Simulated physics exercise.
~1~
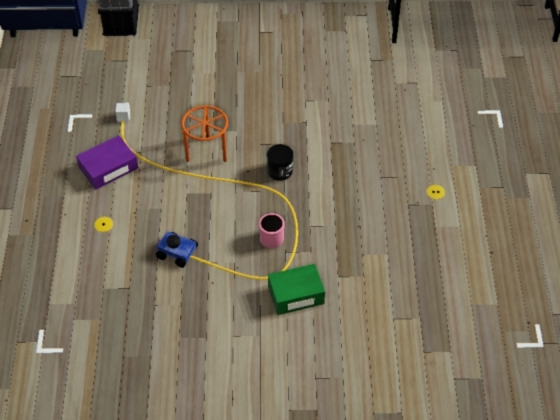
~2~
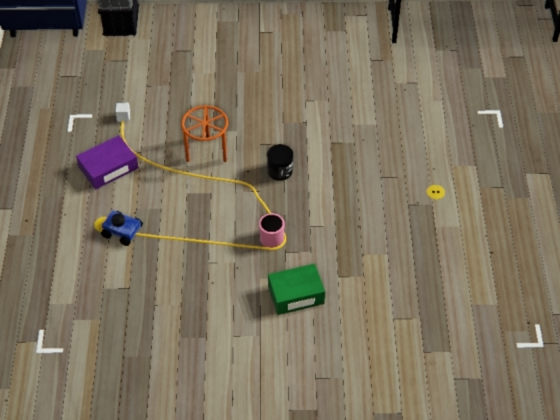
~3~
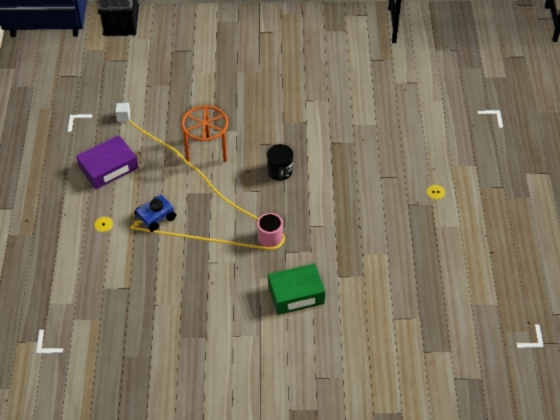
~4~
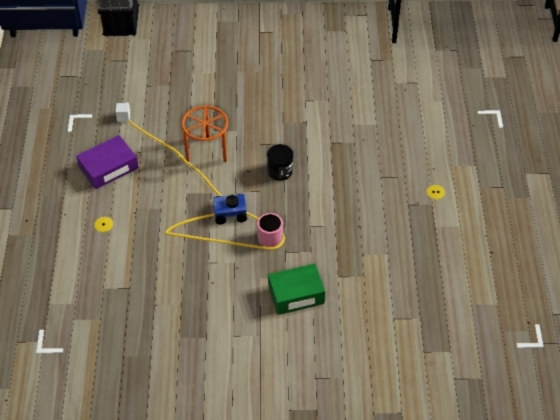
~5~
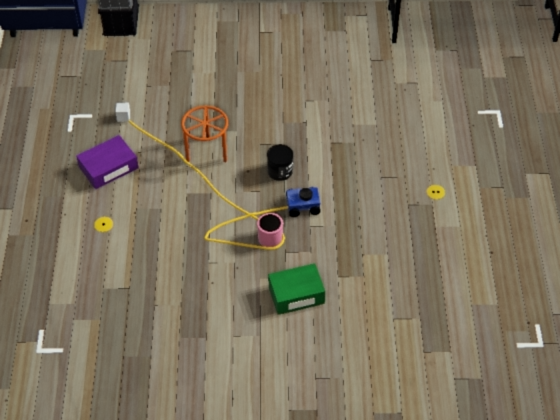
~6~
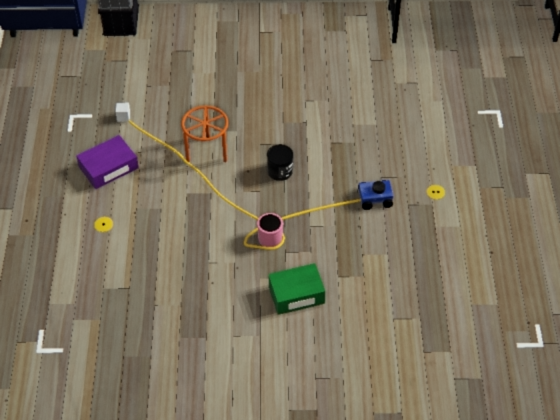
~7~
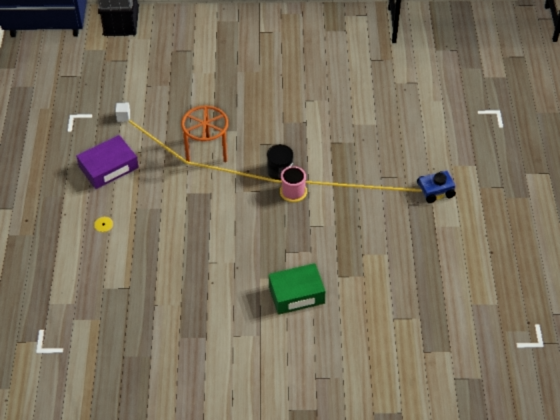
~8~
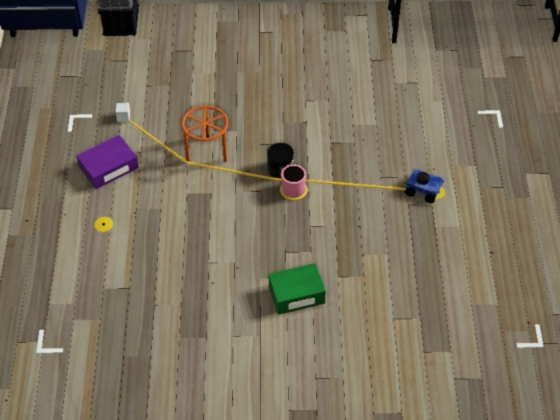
A little blue cart trailing a yellow lead crosses a wood-plank floor, seen from above, with white corner marks around it. The lead runs from a small white block at upper left, among a purple box, an orange stool, a black bucket, a pink pot and a green box. The cart rolls left to the nearer yellow mark, and the lead draws in against the pot. It turns back and travels right, passing between bucket and pot, looping the lead around the pot. Nearing the right mark, it drags the pot up beside the bucket, then stops at the mark, lead stretched nearly straight.
